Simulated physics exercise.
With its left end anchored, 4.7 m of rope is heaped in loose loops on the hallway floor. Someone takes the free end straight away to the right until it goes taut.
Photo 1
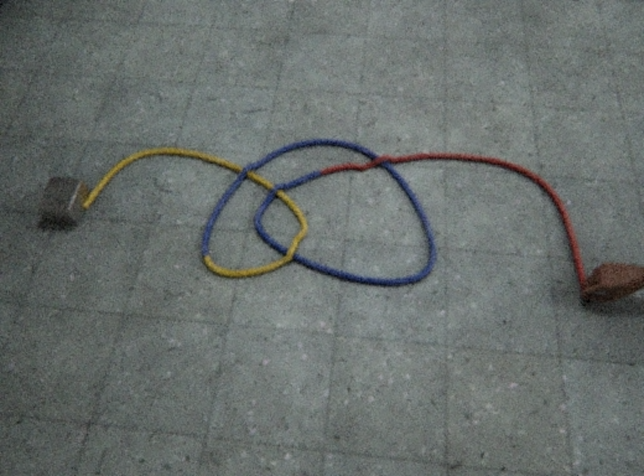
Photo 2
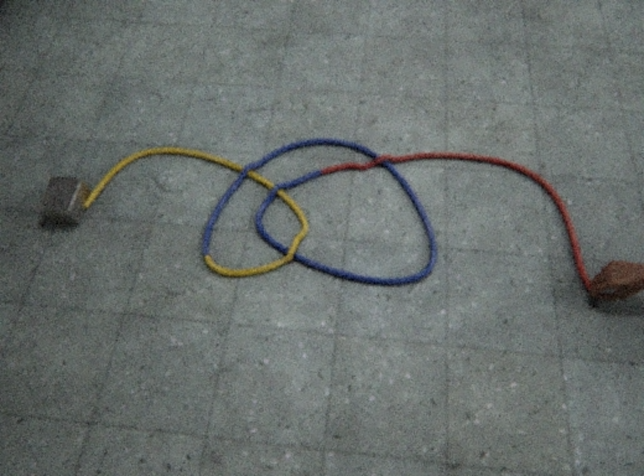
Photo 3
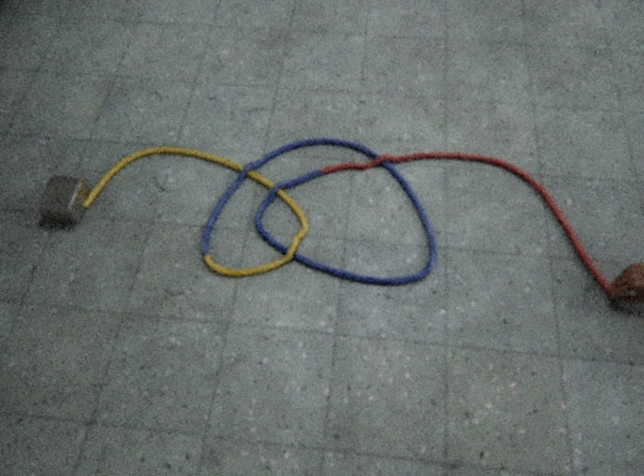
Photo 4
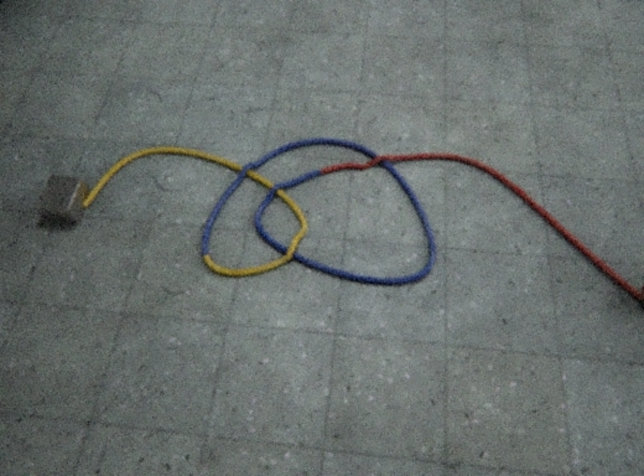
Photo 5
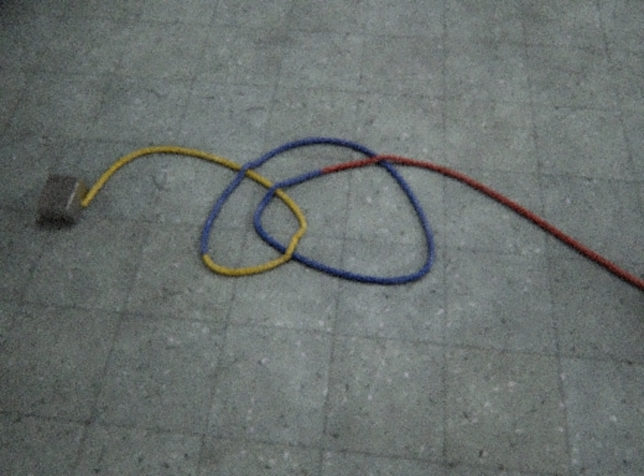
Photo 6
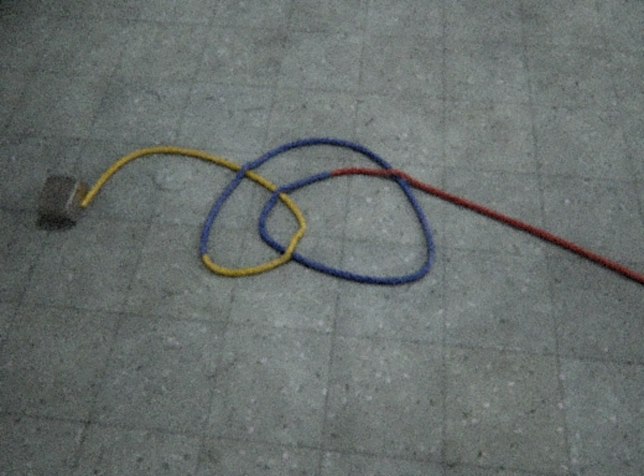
A rope coloured yellow, blue and red lies in overlapping loops on a grey tiled floor, seen from above at an angle. Its yellow end is at a small brownish block on the left, blue curves cross in the middle, and a hand holds the red end at right. The hand pulls rightward out of view, drawing the red part straighter while the loops barely shift and the camera stays still.
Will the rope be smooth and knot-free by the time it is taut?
No, a knot forms in it.
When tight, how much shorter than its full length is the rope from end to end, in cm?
Shortfall: Around 20 cm.
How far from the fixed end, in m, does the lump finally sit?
Roughly 1.2 m from the fixed end.
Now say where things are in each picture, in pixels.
Shows, crossings (247, 173) blue over yellow, (276, 191) blue over yellow, (294, 256) yellow over blue, (381, 161) red over blue; rope runs through (200, 155) (205, 246) (408, 189) (263, 207) (521, 169); grip (587, 297), in the first frame.
Shows, rope runs through (200, 155) (408, 189) (522, 169); grip (595, 295), in the second frame.
Shows, rope runs through (200, 154) (408, 189) (520, 172); grip (616, 297), in the third frame.
Shows, rope runs through (200, 154) (408, 189) (516, 189), in the fourth frame.
Shows, rope runs through (199, 154) (407, 188) (522, 211), in the fifth frame.
Shows, rope runs through (198, 154) (203, 245) (406, 188) (270, 204) (539, 232), in the sixth frame.
Next, the ends are 2.6 m apart, loops still 46 cm across.
Then, the ends are 3.4 m apart, loops still 31 cm across.
After that, the ends are 4.2 m apart, loops still 11 cm across.
Later, the ends are 4.5 m apart, loops still 8 cm across.
At the end, the ends are 4.5 m apart, loops still 8 cm across.
